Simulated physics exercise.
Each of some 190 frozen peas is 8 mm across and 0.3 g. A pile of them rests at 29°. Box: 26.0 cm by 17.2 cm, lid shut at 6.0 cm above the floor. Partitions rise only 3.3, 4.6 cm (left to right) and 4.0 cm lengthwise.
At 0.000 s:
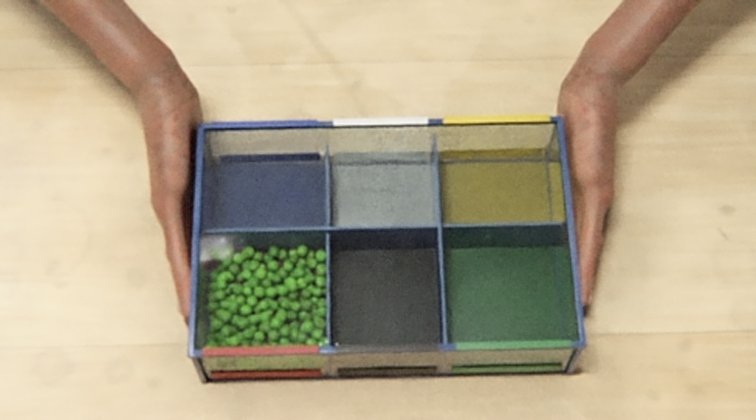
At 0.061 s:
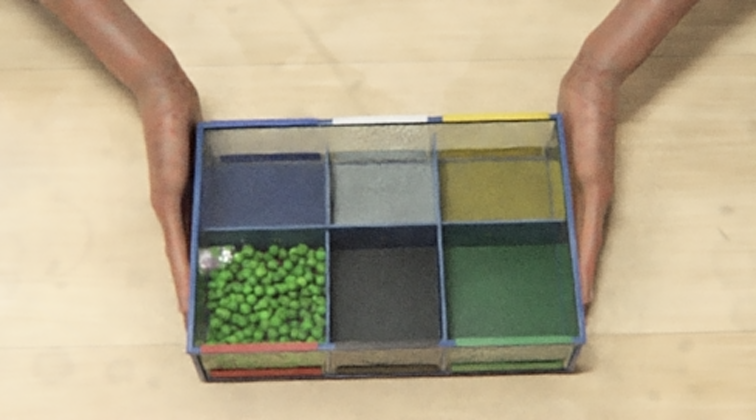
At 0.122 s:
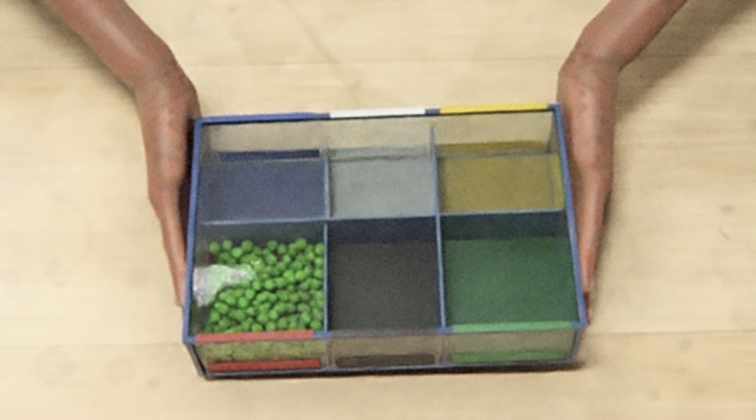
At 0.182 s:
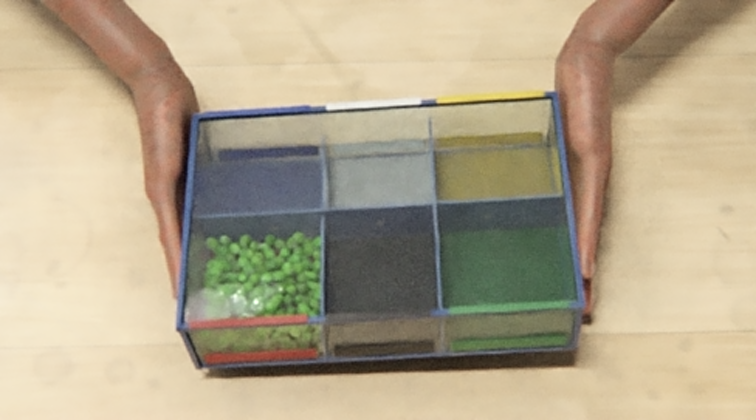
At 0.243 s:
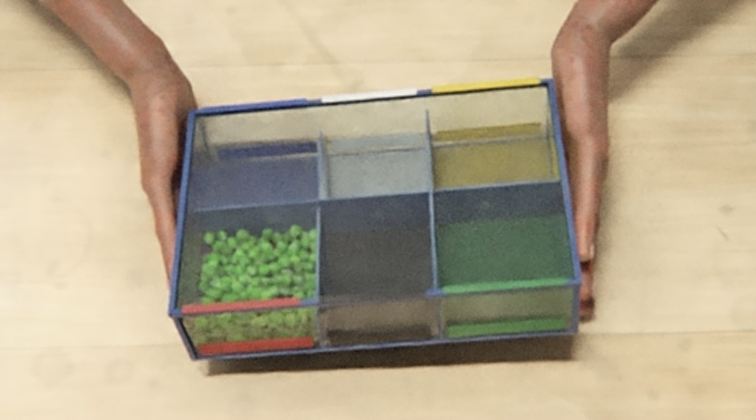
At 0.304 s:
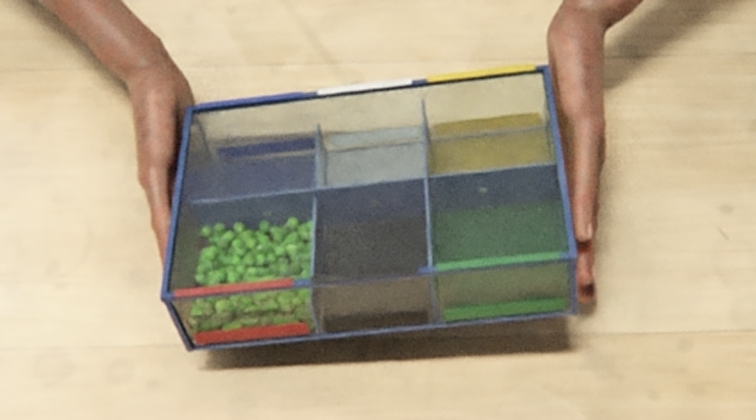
Two hands held a clear-lidded box with six coloured compartments, green peas filling the one at the front left, then gradually tilted it and raised its right side slightly while the peas stayed in their compartment.
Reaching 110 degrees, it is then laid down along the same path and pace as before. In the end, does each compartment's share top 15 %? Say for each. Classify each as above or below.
Classification: Red above, blue above, green below, yellow below, white below, black below.
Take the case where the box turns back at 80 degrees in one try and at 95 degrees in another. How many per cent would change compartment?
Around 15 and 50 in a hundred, respectively.
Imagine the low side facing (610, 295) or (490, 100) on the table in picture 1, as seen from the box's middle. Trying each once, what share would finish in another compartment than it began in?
Estimate: Some 100 % and some 100 % respectively.
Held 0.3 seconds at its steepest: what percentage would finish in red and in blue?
In per cent: Red 50; blue 50.
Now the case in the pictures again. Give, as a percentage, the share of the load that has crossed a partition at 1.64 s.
At that instant it's around 30 per cent.
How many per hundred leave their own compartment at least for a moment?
50 per cent, give or take.
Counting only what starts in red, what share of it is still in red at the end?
Roughly 50 per cent.
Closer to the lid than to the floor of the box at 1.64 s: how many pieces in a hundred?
Roughly 70 per cent.
Then, at 1.64 s, tilt 110 degrees; red 70 %, blue 30 %.
After 2.53 s, tilt 49 degrees; red 50 %, blue 50 %.
Then, at 3.42 s, tilt 0 degrees; red 50 %, blue 50 %.
At rest (4.0 s), red 50 %, blue 50 %, green 0 %, yellow 0 %, white 0 %, black 0 %.
